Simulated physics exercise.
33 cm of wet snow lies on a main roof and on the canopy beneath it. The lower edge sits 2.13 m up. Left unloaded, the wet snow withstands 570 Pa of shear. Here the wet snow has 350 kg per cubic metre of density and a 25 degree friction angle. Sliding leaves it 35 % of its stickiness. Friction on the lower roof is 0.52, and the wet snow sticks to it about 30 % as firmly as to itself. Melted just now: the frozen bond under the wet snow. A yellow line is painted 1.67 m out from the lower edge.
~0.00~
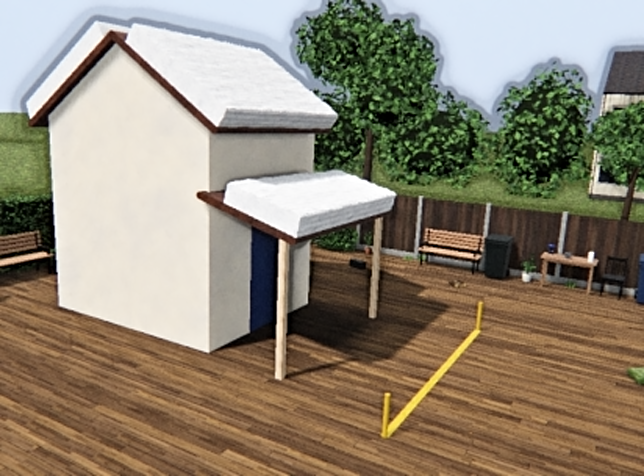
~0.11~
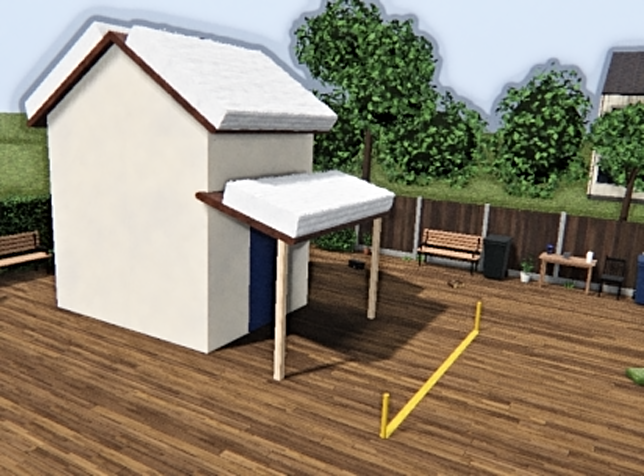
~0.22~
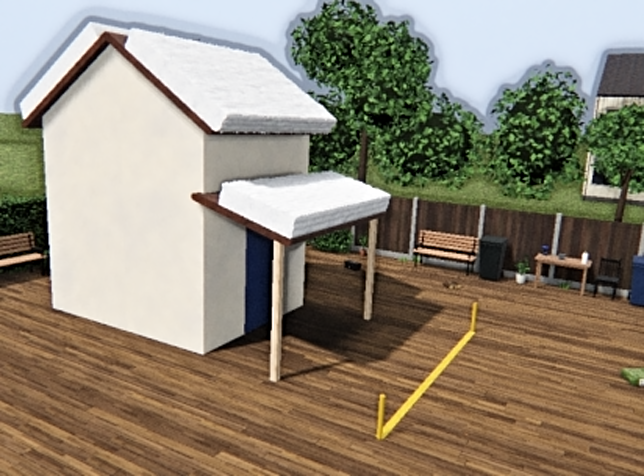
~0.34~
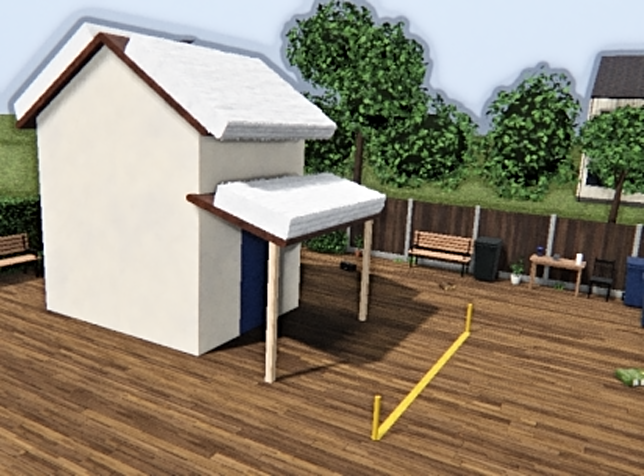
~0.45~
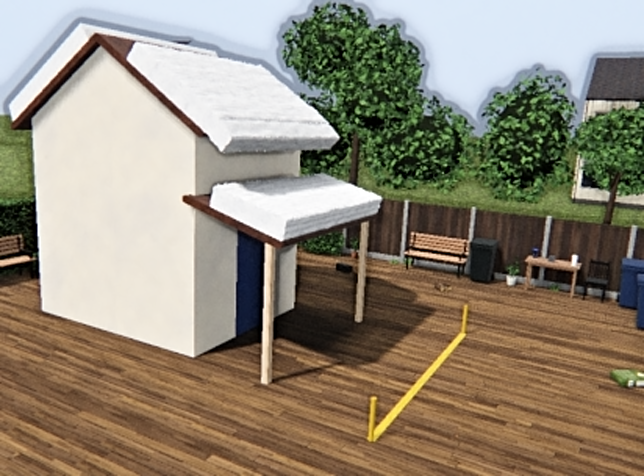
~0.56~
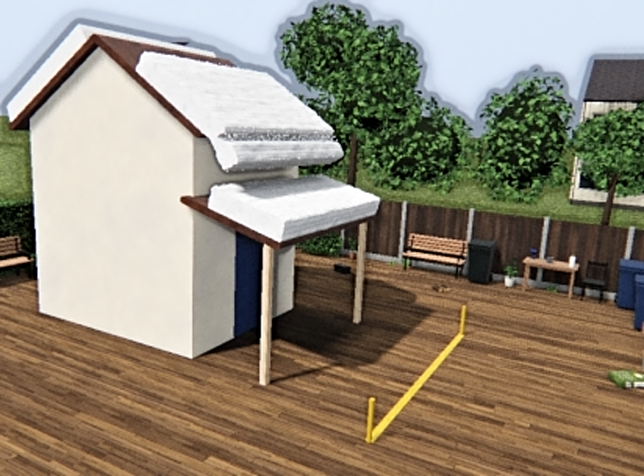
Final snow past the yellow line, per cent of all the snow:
Roughly 40 %.
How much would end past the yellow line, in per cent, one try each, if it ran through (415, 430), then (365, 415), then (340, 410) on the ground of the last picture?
First try 30 per cent, second 45 per cent, third 55 per cent.
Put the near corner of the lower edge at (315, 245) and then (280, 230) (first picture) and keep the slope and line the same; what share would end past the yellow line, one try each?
Roughly 40 % and then 40 %.
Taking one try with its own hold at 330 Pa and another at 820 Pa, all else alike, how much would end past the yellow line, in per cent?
Try one gives 40 per cent, try two gives 30 per cent.
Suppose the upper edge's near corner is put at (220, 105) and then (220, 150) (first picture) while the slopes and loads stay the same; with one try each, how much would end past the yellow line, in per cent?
It would be 40 percent for the first setting and 25 percent for the second.
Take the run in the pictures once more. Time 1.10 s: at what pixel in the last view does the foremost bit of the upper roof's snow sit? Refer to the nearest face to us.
Roughly at the pixel (309, 233).
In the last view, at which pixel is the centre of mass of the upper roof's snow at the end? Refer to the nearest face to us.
The middle sits at about (409, 402).
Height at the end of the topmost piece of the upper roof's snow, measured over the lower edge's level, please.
It ends up some 0.7 m higher than the lower edge.
By 1.10 s, none is below the lower edge and 0 % is past the line.
By 1.73 s, 68 % is below the lower edge and 16 % is past the line.
By 2.37 s, 72 % is below the lower edge and 40 % is past the line.
By 3.00 s, 72 % is below the lower edge and 40 % is past the line.
By 3.10 s, at the end, 72 % is below the lower edge and 40 % is past the line.
